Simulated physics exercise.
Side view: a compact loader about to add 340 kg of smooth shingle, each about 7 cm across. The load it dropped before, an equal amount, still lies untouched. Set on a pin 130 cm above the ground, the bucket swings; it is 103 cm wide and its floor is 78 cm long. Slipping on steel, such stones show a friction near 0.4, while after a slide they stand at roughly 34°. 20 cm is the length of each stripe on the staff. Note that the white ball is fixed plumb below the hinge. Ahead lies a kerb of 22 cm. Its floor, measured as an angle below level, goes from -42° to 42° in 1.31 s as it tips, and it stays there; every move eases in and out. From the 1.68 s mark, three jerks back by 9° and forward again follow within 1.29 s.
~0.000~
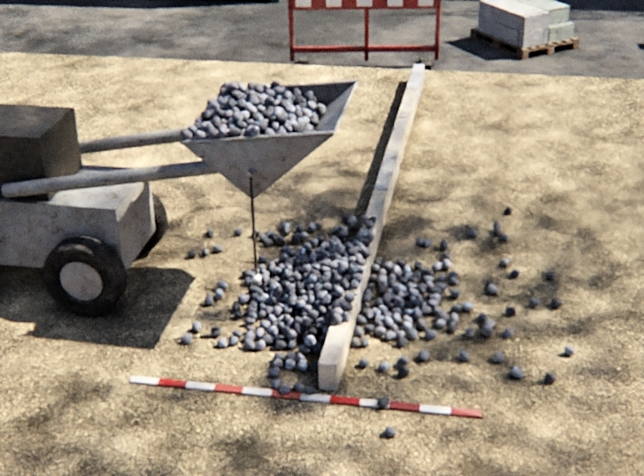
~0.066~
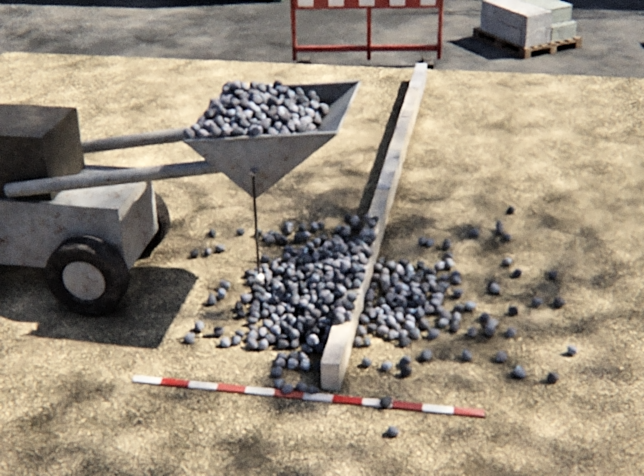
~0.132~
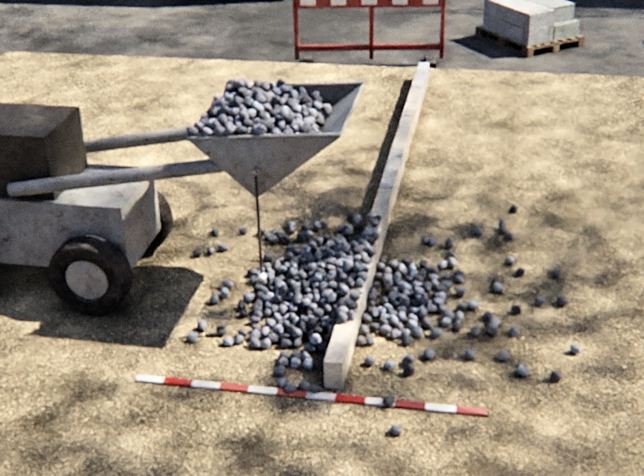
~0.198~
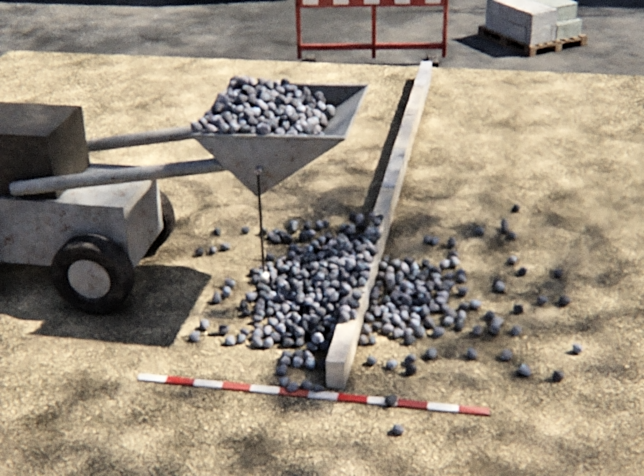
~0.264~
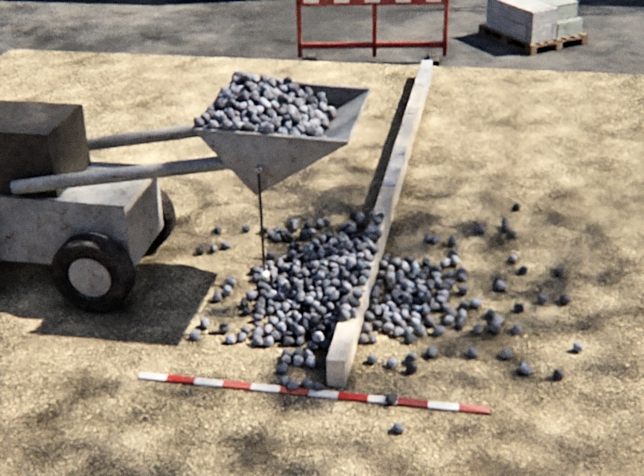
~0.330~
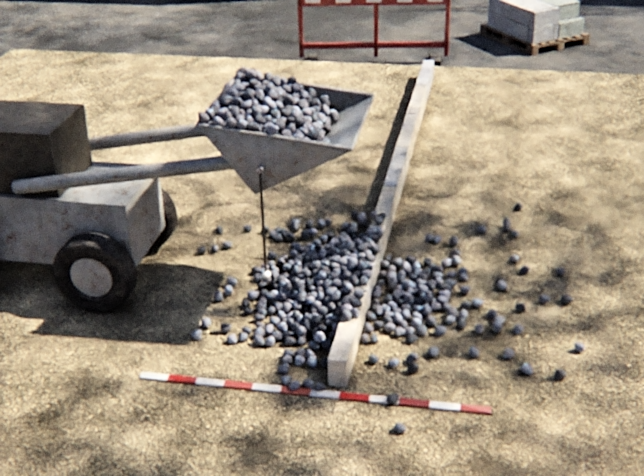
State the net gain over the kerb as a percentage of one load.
89 %.
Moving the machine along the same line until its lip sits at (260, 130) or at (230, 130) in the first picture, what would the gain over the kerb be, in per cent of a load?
10 %, then 0 %.
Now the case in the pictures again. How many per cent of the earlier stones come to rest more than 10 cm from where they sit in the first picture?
Near 15 per cent, I reckon.
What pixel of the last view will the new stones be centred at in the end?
Centre: Approx. (427, 290).
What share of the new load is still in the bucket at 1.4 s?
It holds some 30 percent.
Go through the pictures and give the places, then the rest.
The first frame shows lip at (334, 133), floor tilted -42°, highest stones at (254, 96). The earlier load is highest near (349, 271), 29 cm above ground level, 77 % on this side of the kerb, 23 % over the kerb.
In the second frame, the bucket is at -41°, its lip at (337, 133); the top of the load is at (257, 96); the stones move at 0.1 m/s on average.
The third frame shows lip at (341, 135), floor tilted -40°, highest stones at (254, 92); the stones move at 0.1 m/s on average.
The fourth frame shows lip at (345, 138), floor tilted -37°, highest stones at (255, 91); the stones move at 0.2 m/s on average.
In the fifth frame, the bucket is at -33°, its lip at (348, 143); the top of the load is at (255, 87); the stones move at 0.2 m/s on average.
The sixth frame shows lip at (352, 149), floor tilted -29°, highest stones at (250, 81); the stones move at 0.3 m/s on average.
After 1.0 s the floor is at 29°; in per cent of one load, 97 in the bucket, 80 on this side of the kerb, 23 over the kerb; the foremost stones are at (567, 317).
After 1.4 s the floor is at 42°; in per cent of one load, 31 in the bucket, 108 on this side of the kerb, 61 over the kerb; the foremost stones are at (567, 317).
After 3.4 s the floor is at 42°; in per cent of one load, 0 in the bucket, 88 on this side of the kerb, 112 over the kerb; the foremost stones are at (599, 338).
After 6.0 s the floor is at 42°; in per cent of one load, 0 in the bucket, 88 on this side of the kerb, 112 over the kerb; the foremost stones are at (599, 338). Net gain over the kerb, 89.
